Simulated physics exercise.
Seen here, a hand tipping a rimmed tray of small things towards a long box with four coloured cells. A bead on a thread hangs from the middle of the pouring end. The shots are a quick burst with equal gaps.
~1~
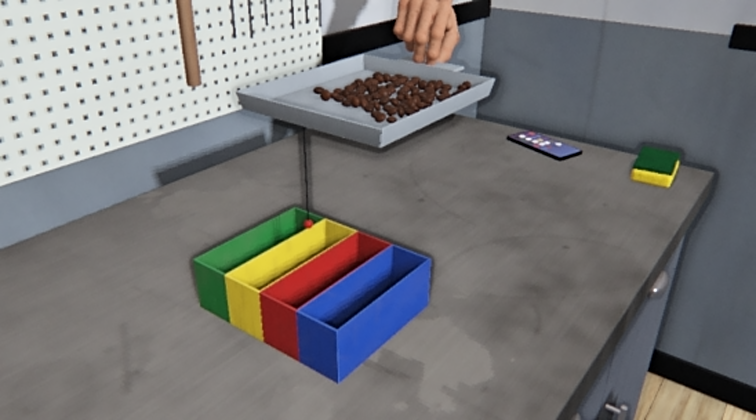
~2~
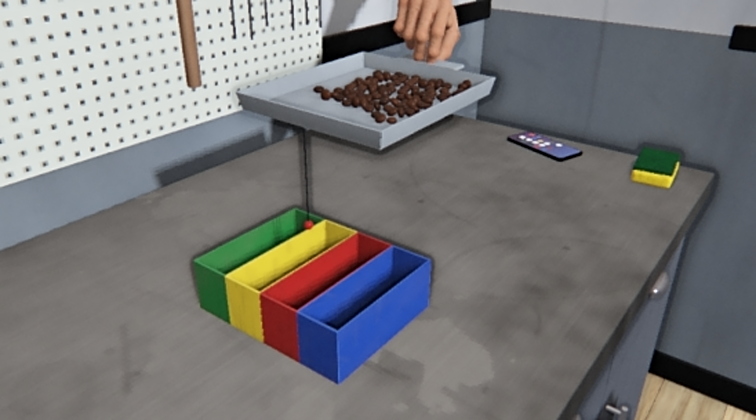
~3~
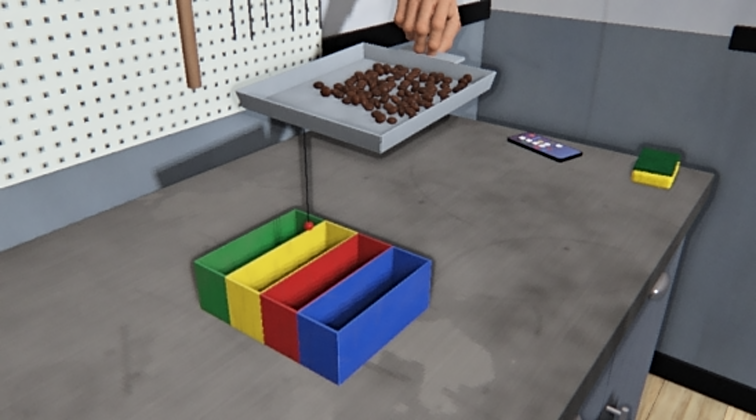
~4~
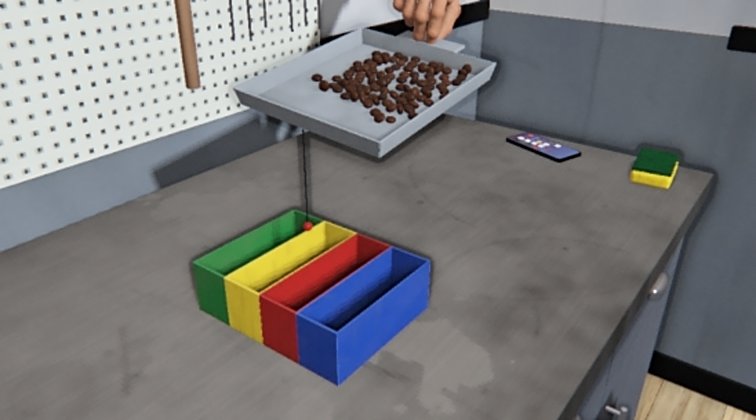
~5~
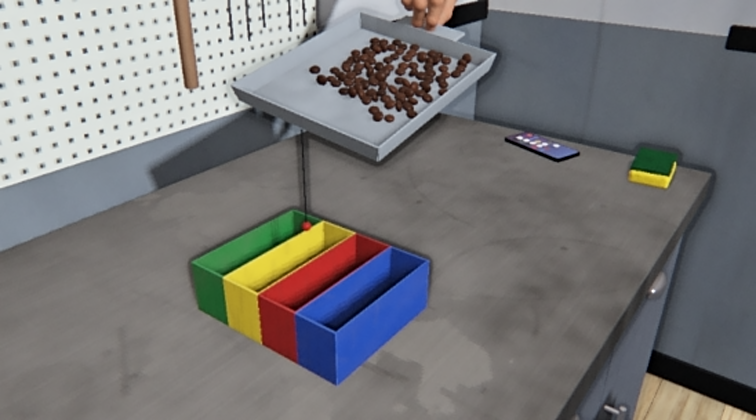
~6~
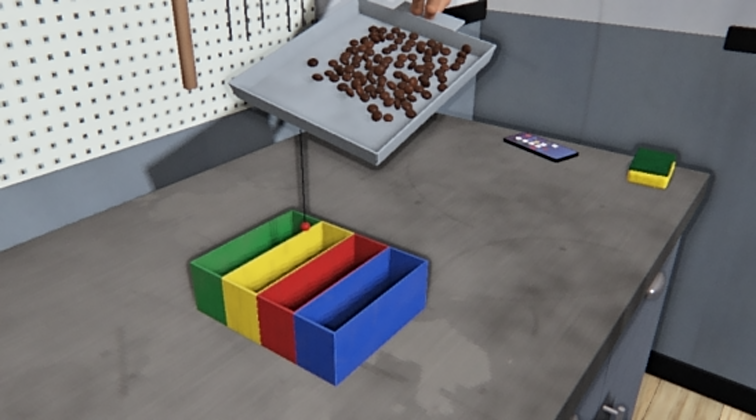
A hand tilts a gray tray of brown chocolate drops above a four-coloured box.
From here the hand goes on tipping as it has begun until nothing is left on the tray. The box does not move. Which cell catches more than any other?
Most goes to the blue cell.
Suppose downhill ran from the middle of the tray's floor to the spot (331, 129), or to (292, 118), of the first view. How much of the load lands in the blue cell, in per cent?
In turn 30 and 0 in a hundred.
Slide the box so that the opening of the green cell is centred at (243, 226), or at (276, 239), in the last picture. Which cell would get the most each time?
The first try: The cell in blue. The second: The red one.
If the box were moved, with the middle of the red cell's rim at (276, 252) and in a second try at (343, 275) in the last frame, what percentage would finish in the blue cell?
Roughly 10 per cent, and 30 per cent.
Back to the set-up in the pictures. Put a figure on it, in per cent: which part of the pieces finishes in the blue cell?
Roughly 60 in a hundred.
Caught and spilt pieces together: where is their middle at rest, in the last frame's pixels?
Around (357, 317).
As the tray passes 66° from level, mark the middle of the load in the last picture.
Roughly at (369, 145).
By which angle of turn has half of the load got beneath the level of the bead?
Around 90° of tilt.
Soon, tray tipped steeply; most on the tray; a stray few in the blue cell; a small part falling or outside the box.
A while on, tray tipped past a quarter turn; a small part on the tray; about half in the blue cell; about a third in the red cell; a small part falling or outside the box.
Towards the end, tray tipped past a quarter turn; about two thirds in the blue cell; about a third in the red cell; a stray few falling or outside the box.
Finally, tray tipped past a quarter turn; about two thirds in the blue cell; about a third in the red cell; none in the yellow cell; none in the green cell; a stray few outside the box.
